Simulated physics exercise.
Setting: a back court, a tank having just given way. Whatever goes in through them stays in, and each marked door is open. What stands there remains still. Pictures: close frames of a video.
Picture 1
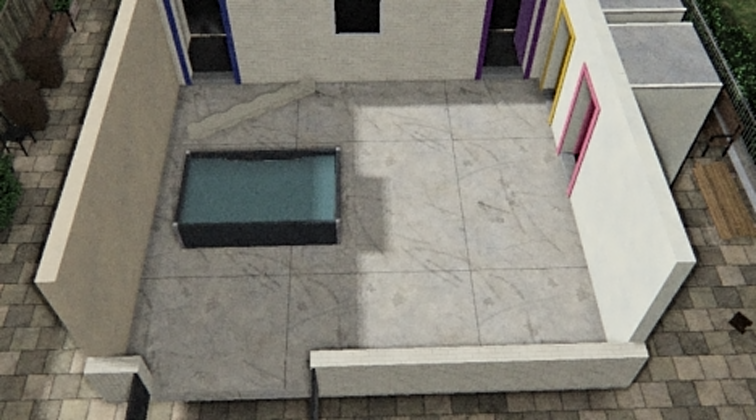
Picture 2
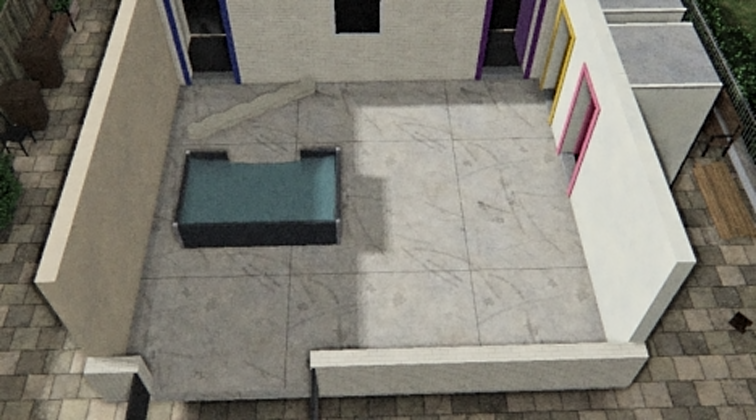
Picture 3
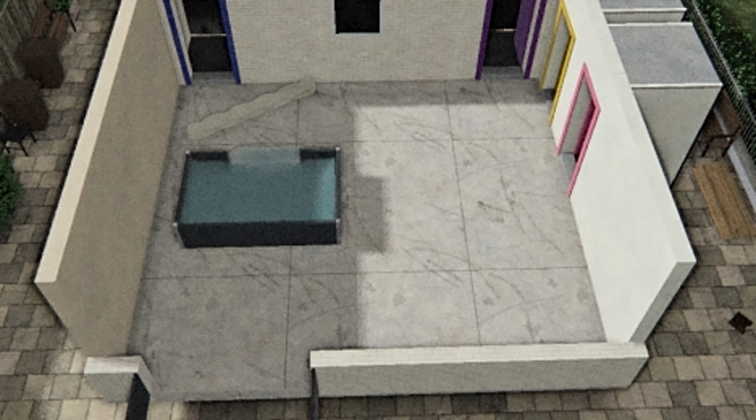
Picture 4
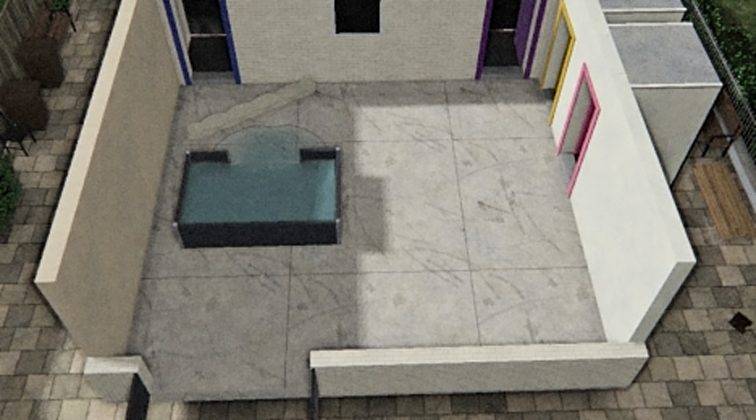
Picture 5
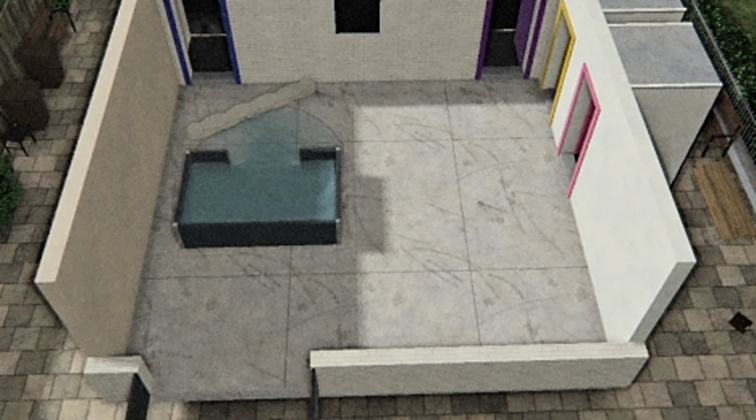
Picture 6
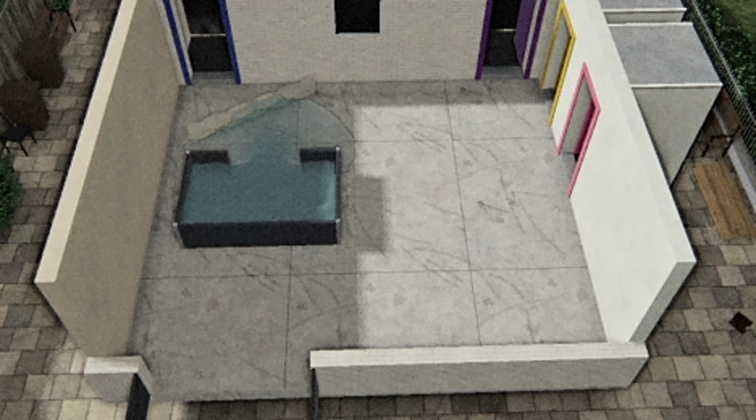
Water pours from a gap in the open tank's far side and spreads across the court.
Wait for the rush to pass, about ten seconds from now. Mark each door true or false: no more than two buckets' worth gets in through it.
Yellow door: False, blue door: True, purple door: True, pink door: True.
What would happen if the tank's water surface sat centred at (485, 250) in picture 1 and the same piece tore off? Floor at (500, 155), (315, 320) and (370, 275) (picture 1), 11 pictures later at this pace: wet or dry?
In that order: Reached by the flood, not reached, not reached.
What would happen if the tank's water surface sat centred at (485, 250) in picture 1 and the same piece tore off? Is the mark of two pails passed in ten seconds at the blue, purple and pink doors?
Result - blue door: Short of the limit, purple door: Past the limit, pink door: Short of the limit.
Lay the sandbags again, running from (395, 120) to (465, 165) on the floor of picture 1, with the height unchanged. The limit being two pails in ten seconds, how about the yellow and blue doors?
In short: The yellow door lets more in, the blue door lets more in.
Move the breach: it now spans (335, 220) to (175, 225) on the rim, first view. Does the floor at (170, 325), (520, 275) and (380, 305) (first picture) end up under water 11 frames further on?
Going in your order, I'd say drenched, then still bare, then drenched.
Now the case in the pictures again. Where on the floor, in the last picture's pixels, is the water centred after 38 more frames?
That comes out near (342, 159).
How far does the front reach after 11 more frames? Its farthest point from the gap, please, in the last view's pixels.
The front's farthest point is close to (485, 79).
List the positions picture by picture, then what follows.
The first picture shows still water in the open tank at (261, 189).
In the second picture, the front is at a hidden place, out from the gap on the open tank's far side.
In the third picture, the front is at a hidden place, out from the gap on the open tank's far side.
In the fourth picture, water pours out on the open tank's far side and has run to (304, 132).
In the fifth picture, water pours out on the open tank's far side and has run to (284, 109).
In the sixth picture, water pours out on the open tank's far side and has run to (305, 100).
A moment on, water covers 15 % of the floor; the yellow door not reached, the blue door not reached, the purple door not reached, the pink door not reached.
Next, water covers 25 % of the floor; the yellow door not reached, the blue door wet at the sill, nothing in, the purple door not reached, the pink door not reached.
Then, water covers 40 % of the floor; the yellow door over two buckets in, the blue door wet at the sill, nothing in, the purple door wet at the sill, nothing in, the pink door not reached.
Later, water covers 55 % of the floor; the yellow door far over two buckets in, the blue door wet at the sill, nothing in, the purple door wet at the sill, nothing in, the pink door wet at the sill, nothing in.
In the end, water covers 80 % of the floor; the yellow door far over two buckets in, the blue door wet at the sill, nothing in, the purple door under two buckets in, the pink door wet at the sill, nothing in.
